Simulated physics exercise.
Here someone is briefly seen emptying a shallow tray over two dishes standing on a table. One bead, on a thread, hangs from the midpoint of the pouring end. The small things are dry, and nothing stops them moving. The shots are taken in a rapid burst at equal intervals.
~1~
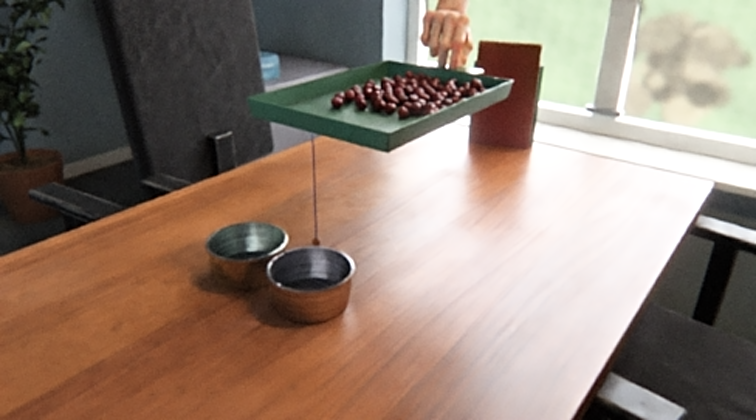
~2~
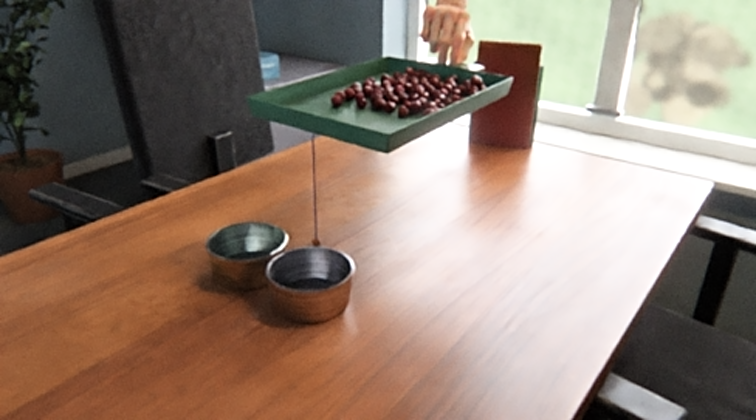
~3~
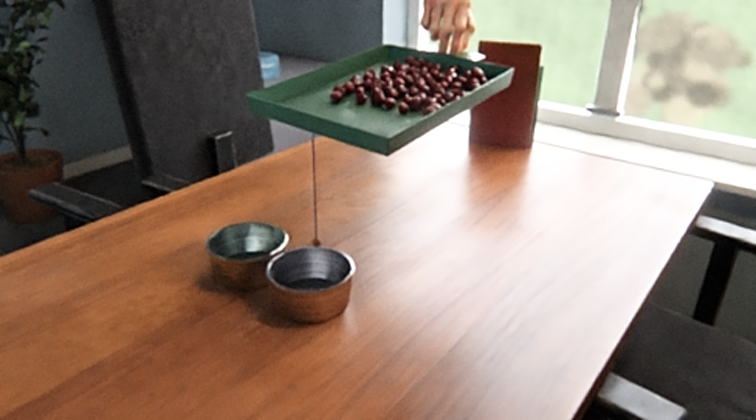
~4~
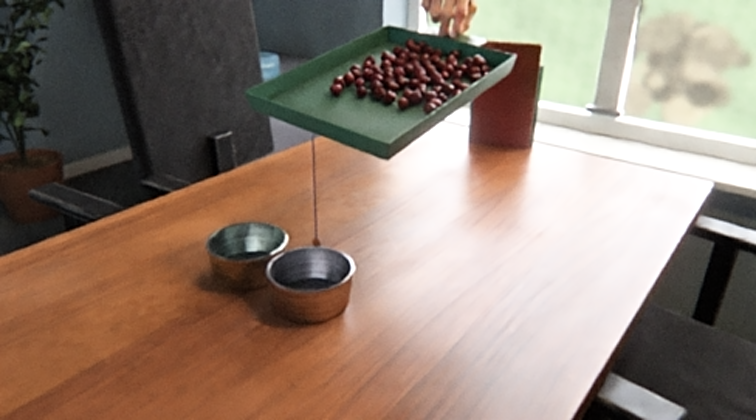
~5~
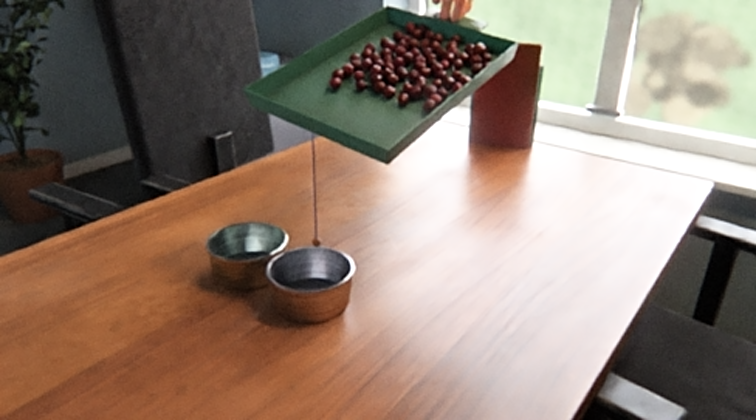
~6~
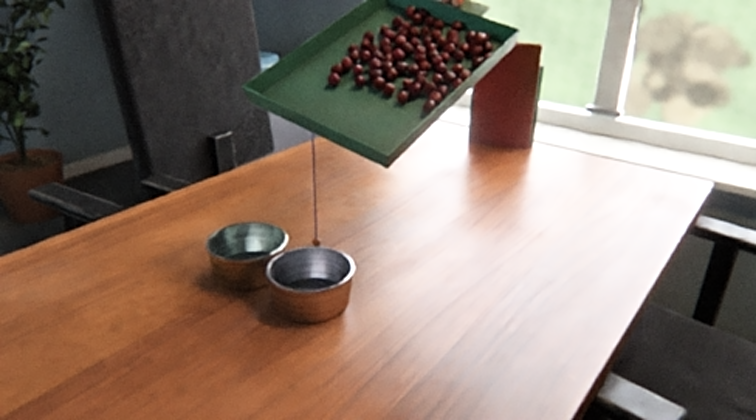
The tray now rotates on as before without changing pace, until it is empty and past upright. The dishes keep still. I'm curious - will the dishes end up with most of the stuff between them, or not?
No. Watching it, the dishes let slip most of it.
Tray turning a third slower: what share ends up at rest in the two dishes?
Close to 10 per cent.
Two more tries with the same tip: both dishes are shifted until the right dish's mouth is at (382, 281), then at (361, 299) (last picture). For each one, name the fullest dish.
In turn: The right dish; right.
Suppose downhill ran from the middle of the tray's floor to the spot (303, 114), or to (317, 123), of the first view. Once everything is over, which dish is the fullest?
Result - first place: The left side, second place: The left side.
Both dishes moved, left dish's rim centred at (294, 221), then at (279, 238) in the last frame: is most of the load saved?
At place one a lesser share; at place two a lesser share.
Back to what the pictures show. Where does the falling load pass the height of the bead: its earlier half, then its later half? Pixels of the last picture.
Initially about (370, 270); subsequently about (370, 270).
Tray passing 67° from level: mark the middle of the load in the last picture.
About (381, 123).
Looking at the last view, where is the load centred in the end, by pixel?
Near pixel (374, 325).
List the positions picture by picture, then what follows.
Corners of the pouring end at (251, 97) and (388, 131), level; middle of the load at (419, 93), dried cherries; left dish at (218, 268); right dish at (281, 300); bead on its thread at (316, 242), in the first picture.
Corners of the pouring end at (251, 97) and (388, 132), level; middle of the load at (419, 91), in the second picture.
Corners of the pouring end at (251, 94) and (388, 136), tipped barely, lowest at the right corner; middle of the load at (419, 83), in the third picture.
Corners of the pouring end at (249, 91) and (387, 141), tipped a little, lowest at the right corner; middle of the load at (420, 72), in the fourth picture.
Corners of the pouring end at (248, 88) and (387, 146), tipped clearly, lowest at the right corner; middle of the load at (420, 62), in the fifth picture.
Corners of the pouring end at (247, 86) and (387, 152), tipped clearly, lowest at the right corner; middle of the load at (420, 53), about a quarter on the move; left dish at (218, 268); right dish at (281, 300), in the sixth picture.
Soon, tray tipped steeply; most on the tray; a small part in the air.
A while on, tray tipped past a quarter turn; most on the tray; a stray few in the right dish; about a quarter outside both; a stray few in the air.
Towards the end, tray tipped past a quarter turn; a small part in the right dish; most outside both.
Finally, tray tipped past a quarter turn; a small part in the right dish; none in the left dish; most outside both.
